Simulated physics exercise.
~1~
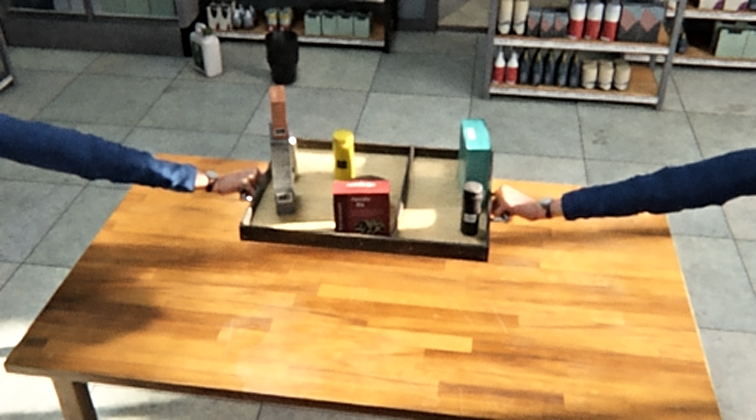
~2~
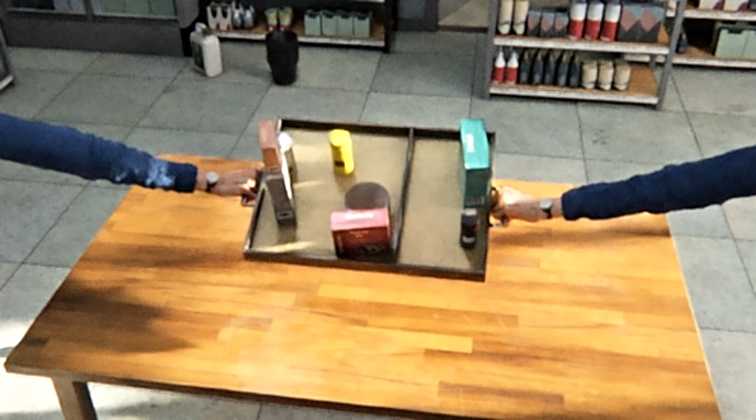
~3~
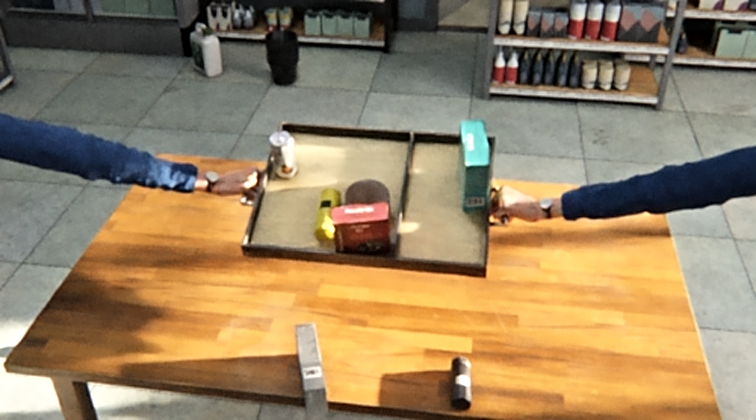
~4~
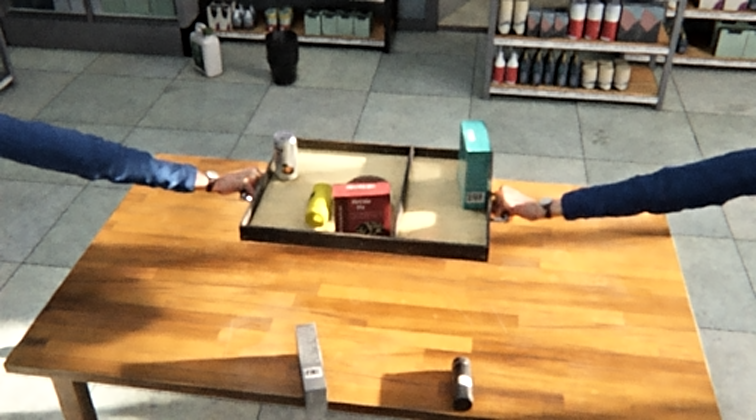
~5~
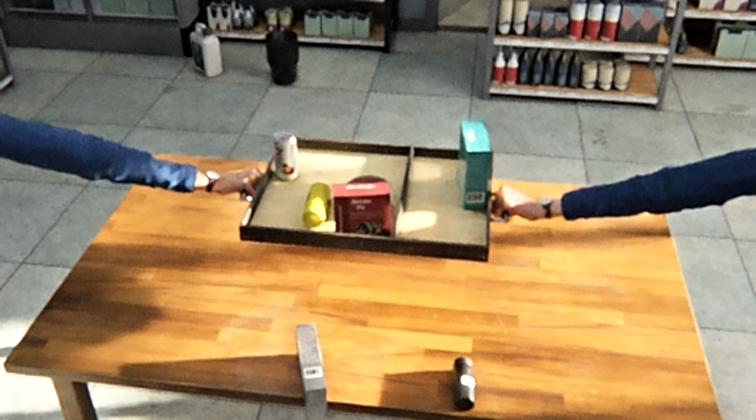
In this clip, two hands tilt a tray of upright items toward the viewer above a wooden table, then level it; a grey packet and black shaker end up lying on the table, while a yellow shaker lies toppled beside the upright red packet on the tray.
